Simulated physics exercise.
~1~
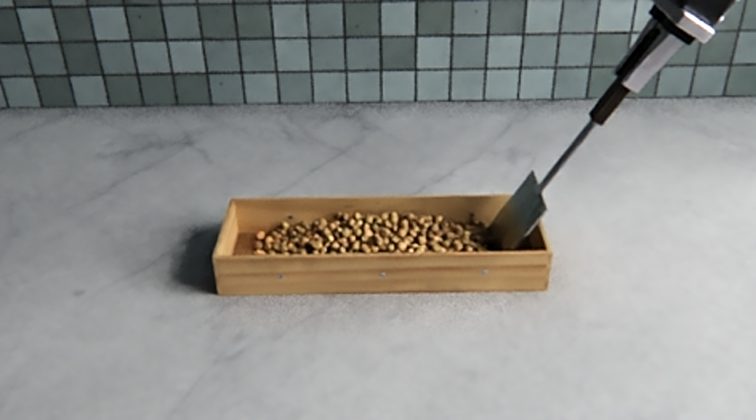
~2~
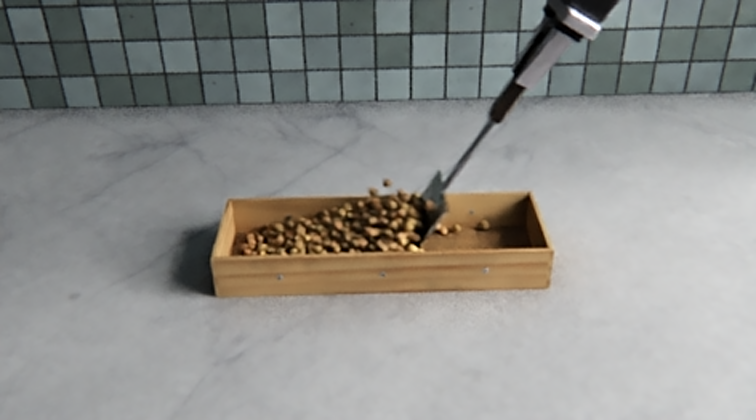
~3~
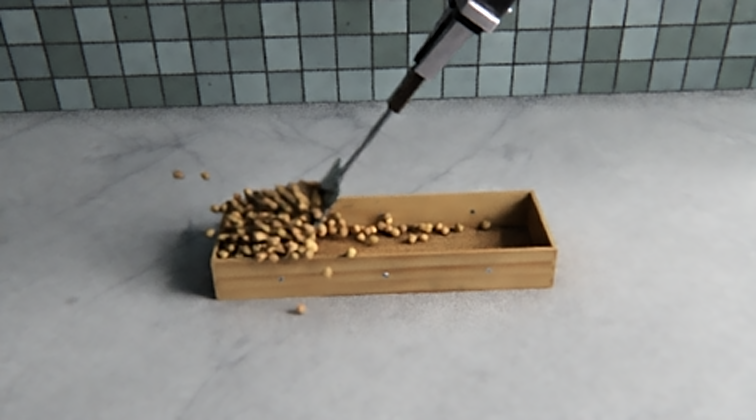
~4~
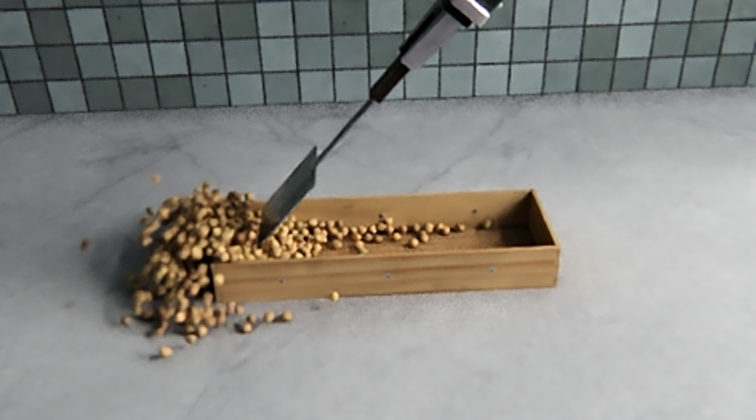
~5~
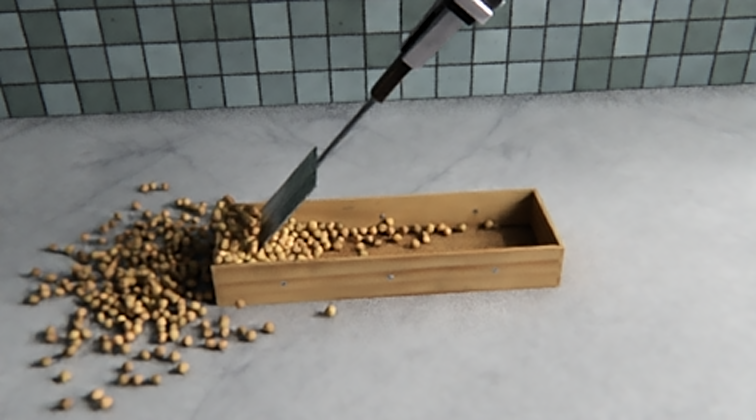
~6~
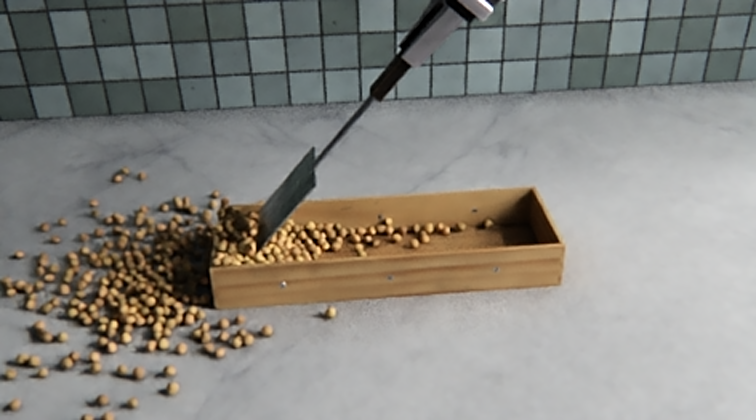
At the start, a shallow wooden trough holding a low heap of dried chickpeas sits on a grey marbled surface before a tiled wall, and a mechanical arm holds a flat turner at its right end. The turner sweeps left, pushing the chickpeas into a steeper pile and leaving a few behind. As it nears the left end, the pile rises above the rim and some fly out. The turner stops inside the trough, tilted flatter, while a mass of chickpeas pours over the left end. They scatter across the surface and settle, with many others still in the trough.
